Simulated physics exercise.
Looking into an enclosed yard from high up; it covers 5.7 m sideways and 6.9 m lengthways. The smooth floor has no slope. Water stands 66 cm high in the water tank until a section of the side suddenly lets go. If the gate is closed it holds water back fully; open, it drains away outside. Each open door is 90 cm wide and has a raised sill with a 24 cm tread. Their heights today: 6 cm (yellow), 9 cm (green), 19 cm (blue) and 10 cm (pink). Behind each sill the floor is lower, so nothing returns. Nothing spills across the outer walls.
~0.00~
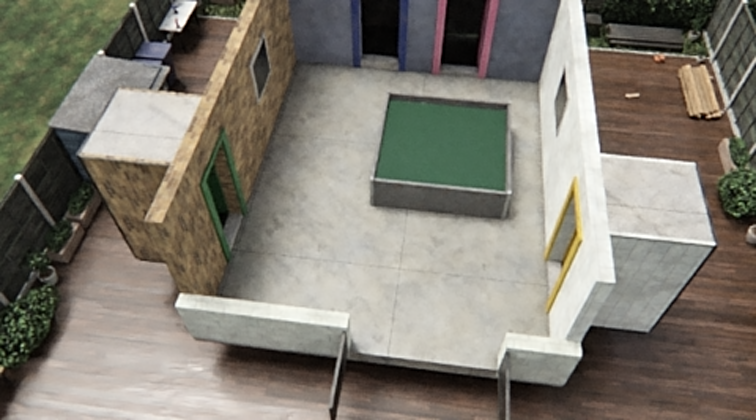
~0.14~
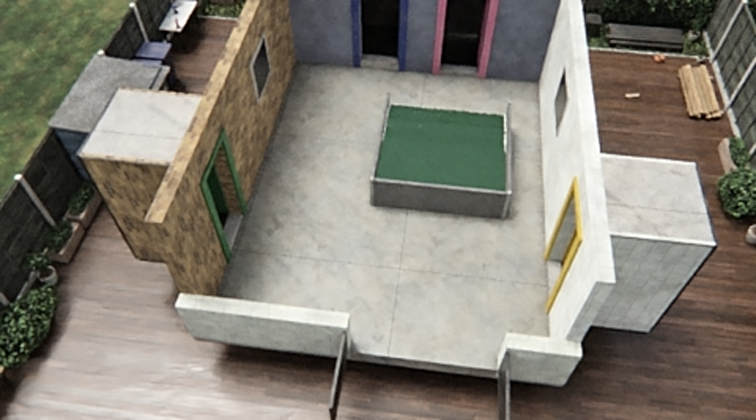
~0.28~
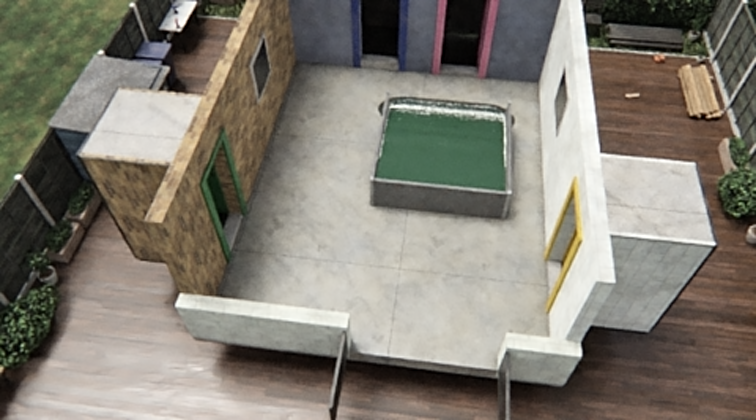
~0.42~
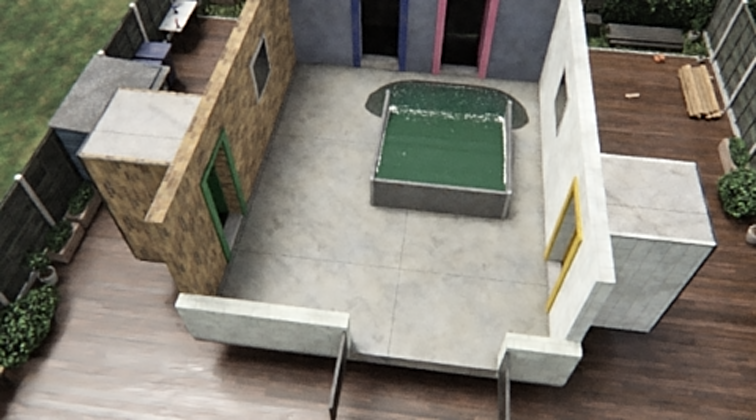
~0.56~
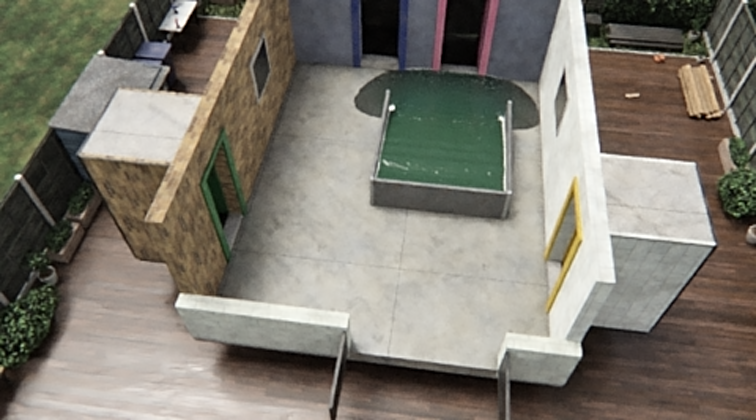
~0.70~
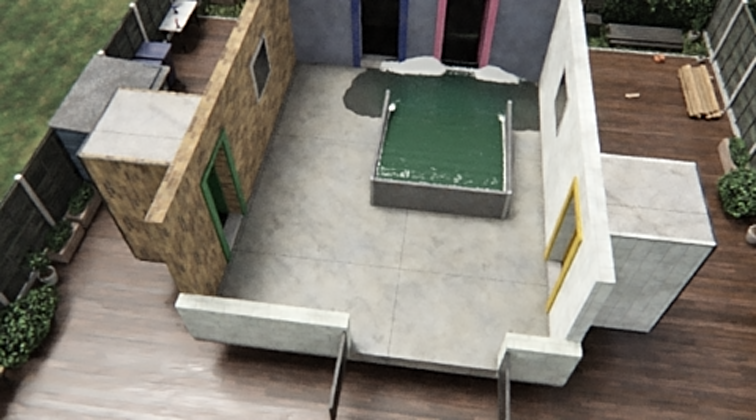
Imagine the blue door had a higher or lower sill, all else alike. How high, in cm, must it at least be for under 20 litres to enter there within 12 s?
Close to 24 cm is just enough.
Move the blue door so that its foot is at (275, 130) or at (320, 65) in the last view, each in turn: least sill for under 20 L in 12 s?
About 7.5 and 20 cm.
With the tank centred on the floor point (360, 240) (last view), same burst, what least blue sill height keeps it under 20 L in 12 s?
Some 30 cm.
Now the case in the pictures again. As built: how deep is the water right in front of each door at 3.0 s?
In cm: Yellow 0, green 0, blue 21, pink 30.
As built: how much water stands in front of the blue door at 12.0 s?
Some 7.0 cm.
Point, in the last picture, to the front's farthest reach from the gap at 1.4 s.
At about (304, 63).
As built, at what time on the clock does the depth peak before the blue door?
Near 1.8 s.
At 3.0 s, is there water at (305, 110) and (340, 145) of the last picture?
In that order: Flooded, not reached.
After 1.4 s water covers 20 % of the floor, deepest (48 cm) near (464, 77); 27 cm at the blue door, 6 litres in over its 19 cm sill.
After 3.0 s water covers 40 % of the floor, deepest (34 cm) near (527, 83); 21 cm at the blue door, 47 litres in over its 19 cm sill.
After 12.0 s water covers 100 % of the floor, deepest (10 cm) near (527, 83); 7 cm at the blue door, 51 litres in over its 19 cm sill.
At the blue door as built, the water arrived by 0.7 s and peaked near 29 cm at 1.8 s.
Run again over the same 12 s with other heights there, 43 litres in over 20 cm, 8 litres over 27 cm. The limit of 20 litres is kept from about 24 cm up.
